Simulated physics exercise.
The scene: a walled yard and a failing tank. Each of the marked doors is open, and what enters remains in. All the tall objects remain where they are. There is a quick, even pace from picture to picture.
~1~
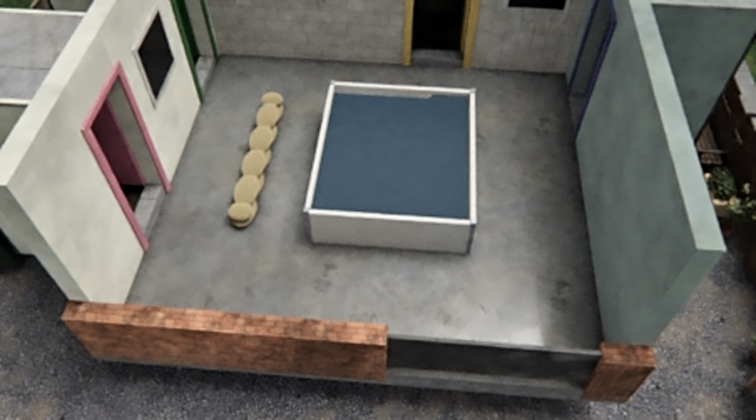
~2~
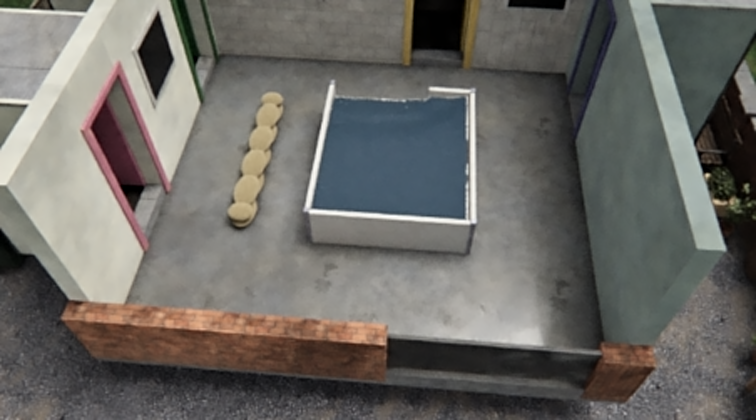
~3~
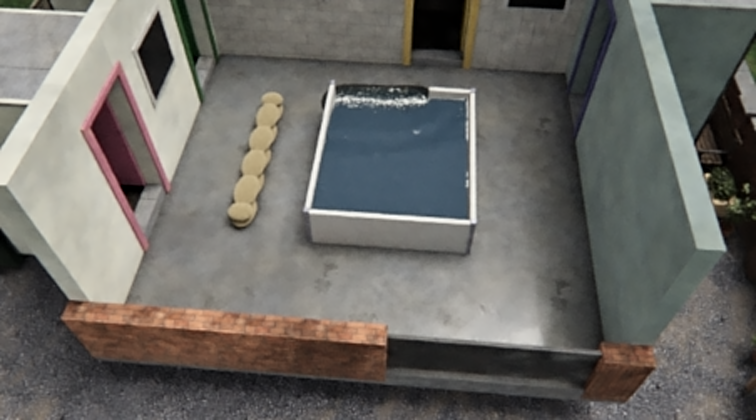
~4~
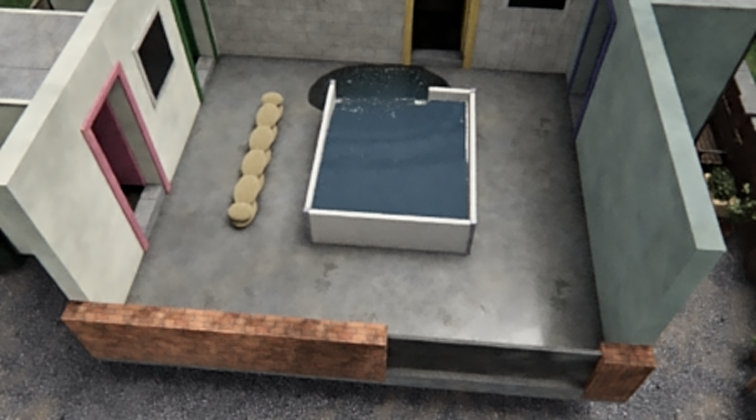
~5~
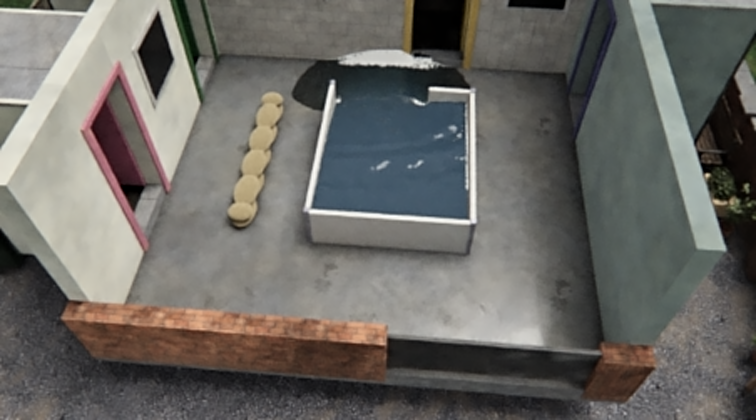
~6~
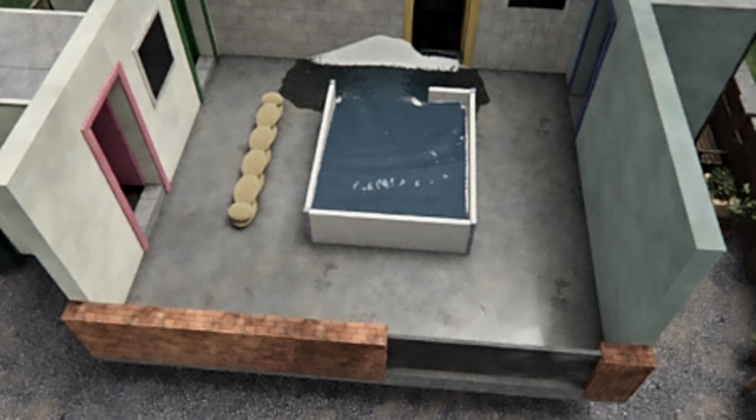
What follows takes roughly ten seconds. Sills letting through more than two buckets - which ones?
Pink door: Within two buckets; yellow door: Exceeds two buckets; green door: Exceeds two buckets; blue door: Exceeds two buckets.
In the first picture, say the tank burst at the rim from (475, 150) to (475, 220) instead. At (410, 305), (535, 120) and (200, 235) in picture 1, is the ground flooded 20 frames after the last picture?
Taking the spots in turn: Swamped, swamped and untouched.
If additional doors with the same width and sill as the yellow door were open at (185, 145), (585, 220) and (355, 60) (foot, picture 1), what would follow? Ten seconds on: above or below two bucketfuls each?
In the listed order: Stays within it, stays within it, tops the limit.
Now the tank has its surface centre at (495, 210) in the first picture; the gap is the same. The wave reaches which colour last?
It's the pink-painted one, in my view.
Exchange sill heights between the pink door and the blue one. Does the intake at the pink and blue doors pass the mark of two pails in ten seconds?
Pink falls short, blue falls short.
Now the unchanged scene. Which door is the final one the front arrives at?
Last comes the pink-painted one.
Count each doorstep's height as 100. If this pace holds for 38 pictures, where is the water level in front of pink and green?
In order: Roughly 20 % and 100 %.
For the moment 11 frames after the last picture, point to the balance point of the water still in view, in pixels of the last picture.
Close to pixel (380, 133).
A moment on, water covers 15 % of the floor; the pink door not reached, the yellow door over two buckets in, the green door not reached, the blue door not reached.
Next, water covers 30 % of the floor; the pink door not reached, the yellow door over two buckets in, the green door over two buckets in, the blue door under two buckets in.
Then, water covers 50 % of the floor; the pink door wet at the sill, nothing in, the yellow door far over two buckets in, the green door far over two buckets in, the blue door over two buckets in.
Later, water covers 80 % of the floor; the pink door wet at the sill, nothing in, the yellow door far over two buckets in, the green door far over two buckets in, the blue door far over two buckets in.
In the end, water covers 95 % of the floor; the pink door wet at the sill, nothing in, the yellow door far over two buckets in, the green door far over two buckets in, the blue door far over two buckets in.
